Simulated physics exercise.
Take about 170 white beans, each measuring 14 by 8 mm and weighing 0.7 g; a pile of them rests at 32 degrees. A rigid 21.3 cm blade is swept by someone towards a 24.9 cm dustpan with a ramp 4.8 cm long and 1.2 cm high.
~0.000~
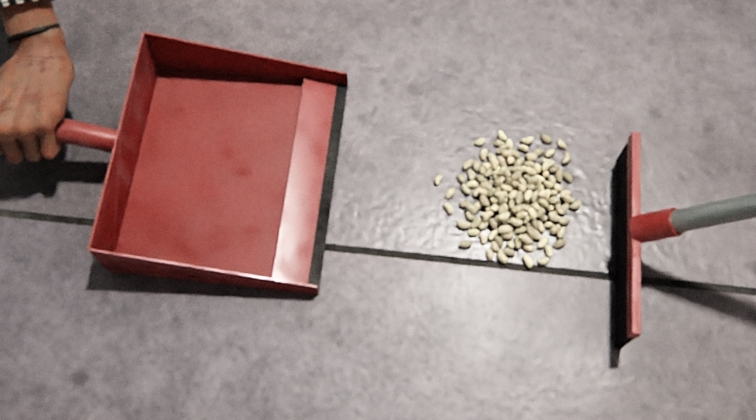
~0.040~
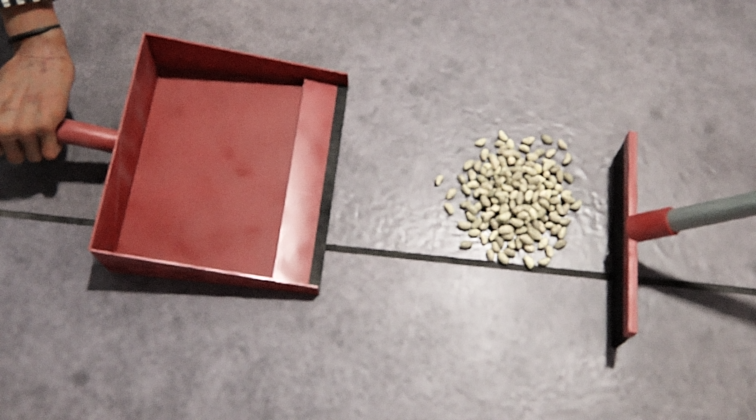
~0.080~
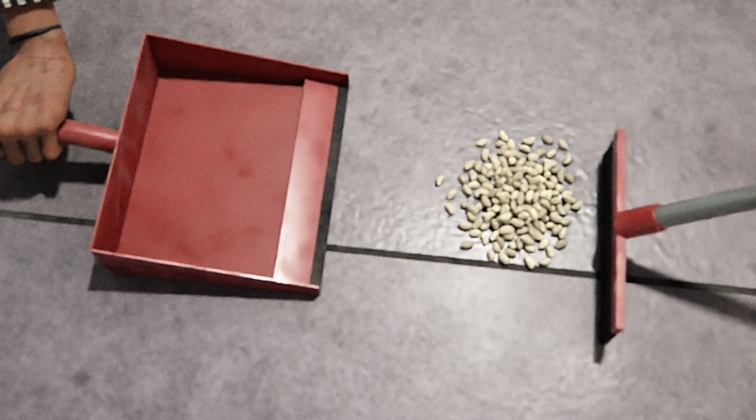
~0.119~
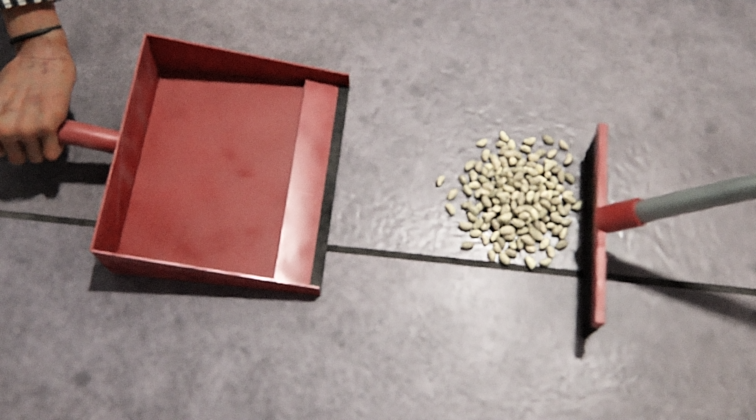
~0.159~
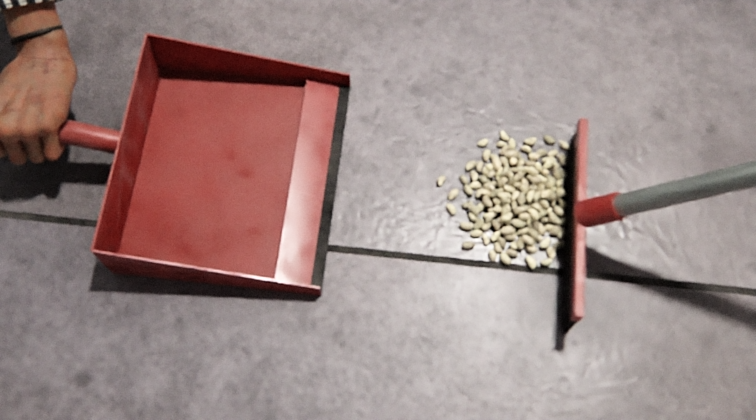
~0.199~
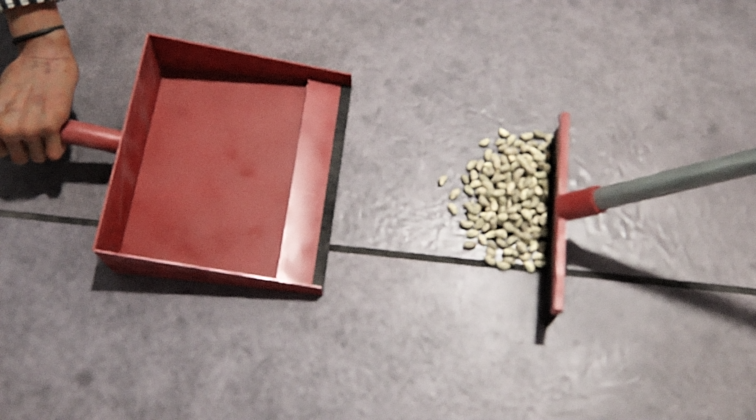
On a grey floor crossed by a dark seam, seen from above by a camera that stays nearly still, a loose pile of pale beans lies right of centre. A hand at the upper left holds the handle of a red dustpan, while a red blade with a black edge and grey pole stands at the right. The blade slides left, meets the beans and pushes the pile's right side inward, as the dustpan stays almost motionless.
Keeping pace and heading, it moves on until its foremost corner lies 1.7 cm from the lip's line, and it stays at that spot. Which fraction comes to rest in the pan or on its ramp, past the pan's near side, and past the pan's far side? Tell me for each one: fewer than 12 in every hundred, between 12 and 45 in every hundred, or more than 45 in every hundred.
In the pan or on its ramp - more than 45 in every hundred; past the pan's near side - fewer than 12 in every hundred; past the pan's far side - fewer than 12 in every hundred.
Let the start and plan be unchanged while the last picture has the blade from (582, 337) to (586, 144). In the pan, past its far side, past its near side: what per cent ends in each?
You'd see pan at 35, far at 0 and near at 5.
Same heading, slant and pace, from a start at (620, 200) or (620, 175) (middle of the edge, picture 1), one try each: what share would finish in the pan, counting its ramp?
First try about 50 per cent, second about 45 per cent.
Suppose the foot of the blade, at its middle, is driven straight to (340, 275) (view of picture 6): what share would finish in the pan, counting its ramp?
I'd expect around 35 per cent.
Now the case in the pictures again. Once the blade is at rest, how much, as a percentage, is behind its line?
I'd say close to 5 per cent.
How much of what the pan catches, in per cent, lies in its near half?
Close to 30 %.
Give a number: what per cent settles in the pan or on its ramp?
My estimate is some 55 per cent.
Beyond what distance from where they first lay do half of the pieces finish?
Median: Approx. 22 cm.
After 0.41 s, middle of the blade 12 cm from the lip; 0 % over the lip, far side 0 %, near side 0 %.
Then, at 0.54 s, middle of the blade 5 cm from the lip; 0 % over the lip, far side 5 %, near side 0 %.
After 0.81 s, middle of the blade 2 cm from the lip; 55 % over the lip, far side 5 %, near side 0 %.
At rest (2.3 s), pan 55 %, near side 0 %, far side 5 %, in front of the lip or behind the blade 35 %.
